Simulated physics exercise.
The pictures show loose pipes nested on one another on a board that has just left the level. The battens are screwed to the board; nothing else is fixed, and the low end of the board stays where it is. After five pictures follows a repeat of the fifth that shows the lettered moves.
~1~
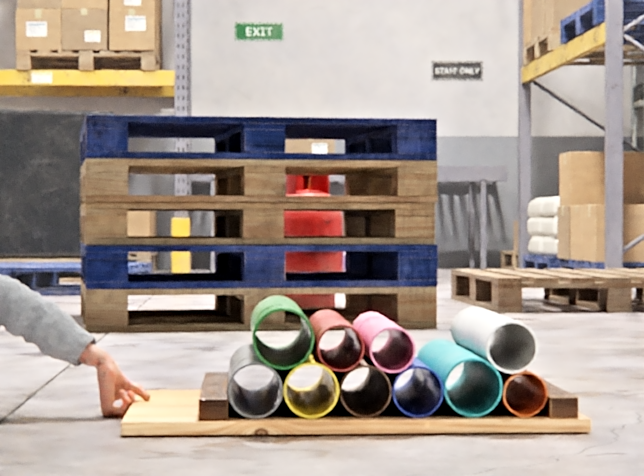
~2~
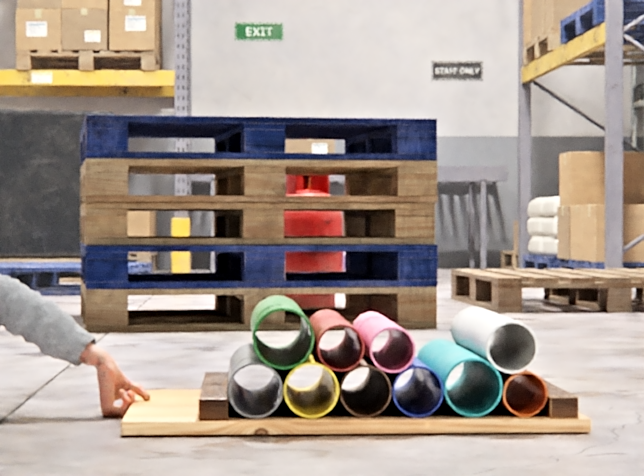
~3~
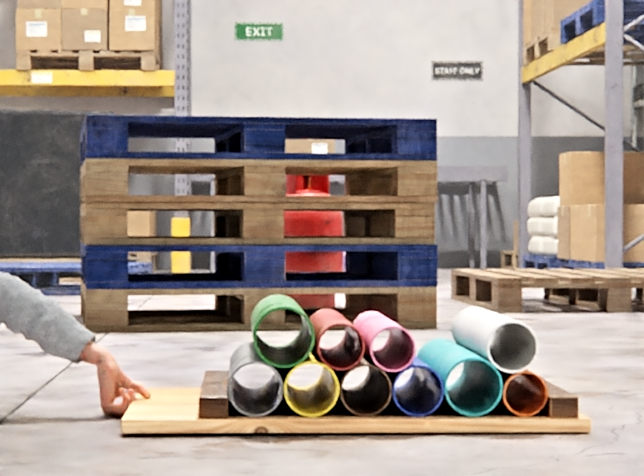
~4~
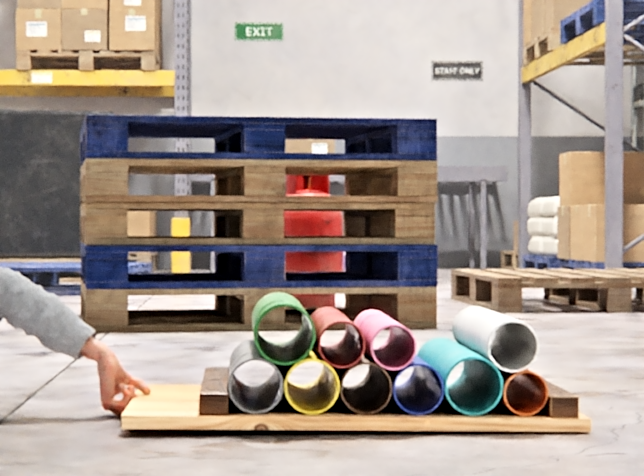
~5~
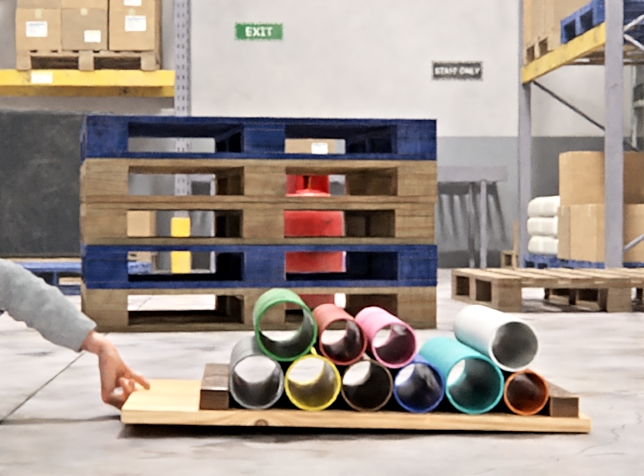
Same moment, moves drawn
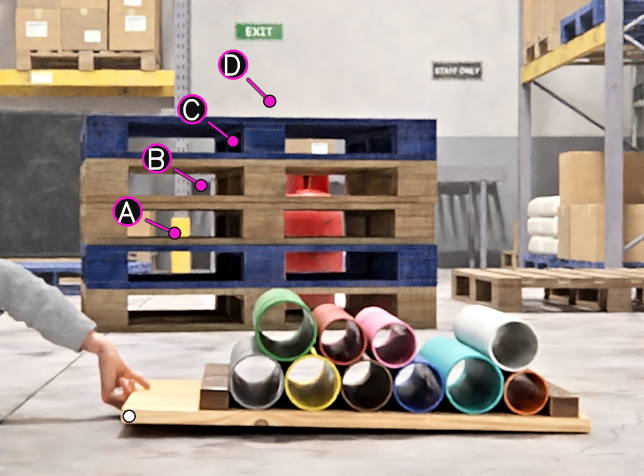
In a warehouse, a hand at the left gripped the end of a wooden board stacked with loose coloured pipes and slowly raised that end slightly, while the pipes stayed nested together between the battens.
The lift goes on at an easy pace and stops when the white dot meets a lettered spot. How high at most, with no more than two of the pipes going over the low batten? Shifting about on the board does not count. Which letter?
Lift it to A and no more.
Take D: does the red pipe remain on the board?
The red pipe: No.
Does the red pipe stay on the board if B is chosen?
The red pipe: No.
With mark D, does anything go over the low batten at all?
Yes.
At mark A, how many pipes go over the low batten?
The count is one.
On the marked copy, A at (175, 233); B at (201, 185); C at (233, 141); D at (270, 101); the white dot at (129, 416).
Following A. Soon after the start, board at 16°.
Later, board at 25°.
In the end, board at 25°, one over the low batten (white).
As for the rest, B four over the low batten (green, pink, red, white); C four over the low batten (green, pink, red, white); D four over the low batten (green, pink, red, white).
